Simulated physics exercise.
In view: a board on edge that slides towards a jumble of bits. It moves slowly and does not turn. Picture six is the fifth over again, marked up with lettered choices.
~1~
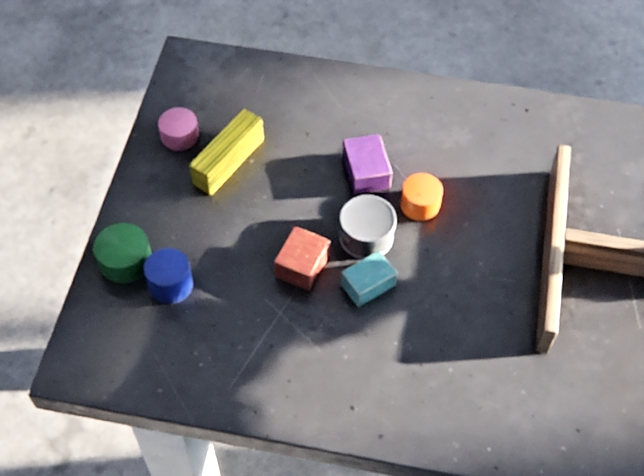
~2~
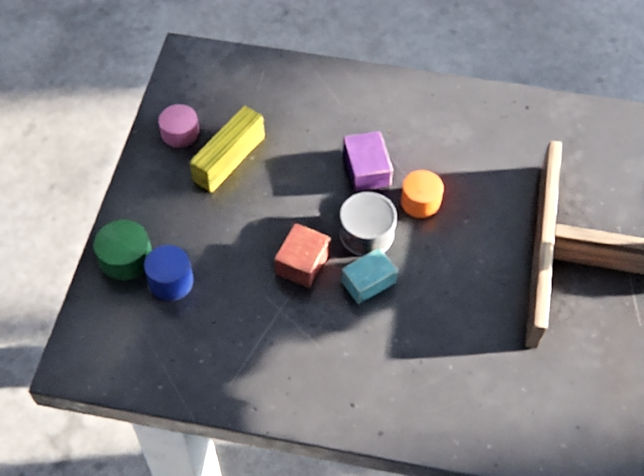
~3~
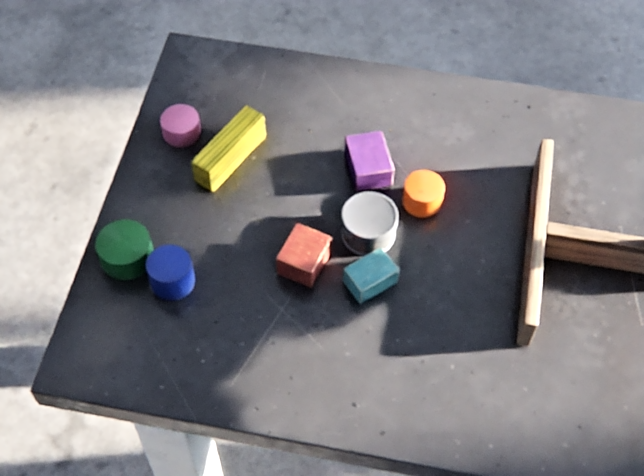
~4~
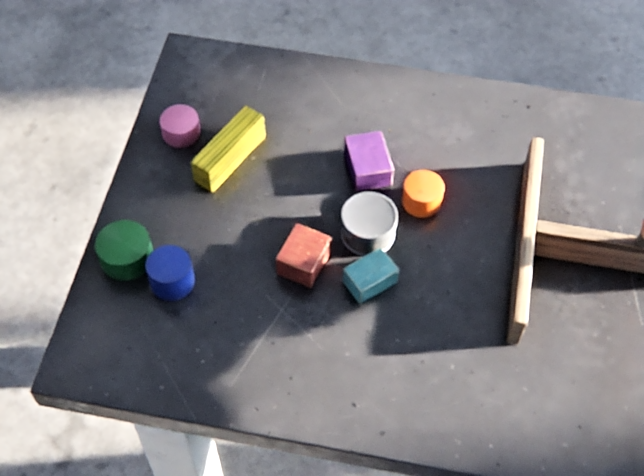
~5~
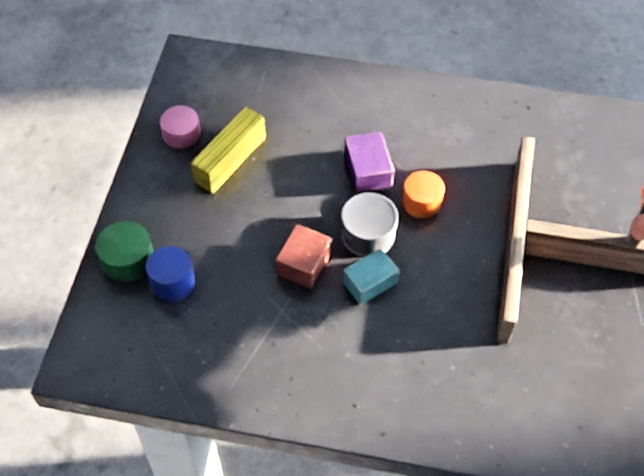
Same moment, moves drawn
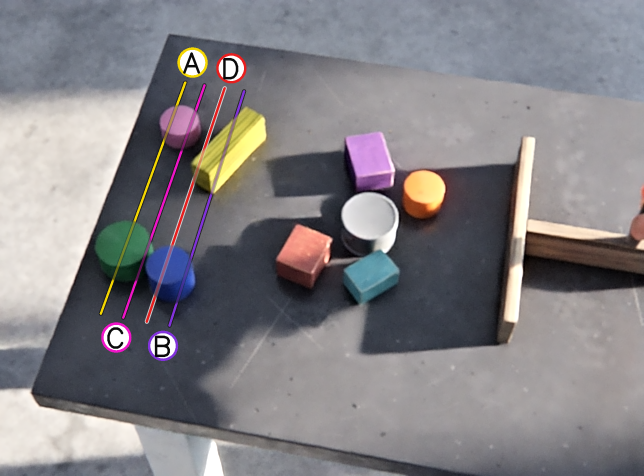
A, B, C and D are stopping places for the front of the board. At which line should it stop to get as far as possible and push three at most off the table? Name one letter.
It can go as far as C.
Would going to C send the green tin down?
Yes.
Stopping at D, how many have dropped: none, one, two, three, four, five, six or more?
In all, two.
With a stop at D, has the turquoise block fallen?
No.
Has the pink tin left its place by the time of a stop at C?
By then, yes.
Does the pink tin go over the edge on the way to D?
Yes.
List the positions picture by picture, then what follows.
In the first frame, turquoise block (369, 279); pink tin (179, 130); yellow stick (227, 152).
In the second frame, board (549, 228); grey tin (367, 224).
In the third frame, board (541, 226); purple block (368, 161).
In the fourth frame, board (529, 224); red block (304, 255).
In the fifth frame, board (520, 223); turquoise block (371, 277); pink tin (181, 128); yellow stick (229, 150).
On the copy, A at (146, 189); B at (210, 199); C at (167, 192); D at (189, 196).
On C. First, board (390, 203); purple block (360, 152); turquoise block (344, 276).
Then, board (264, 183); yellow stick (218, 147); red block (195, 240).
Finally, board (167, 167); green tin over the edge; pink tin over the edge; two fallen.
By contrast, A drops five; B is within the limit but short; D is within the limit but short.
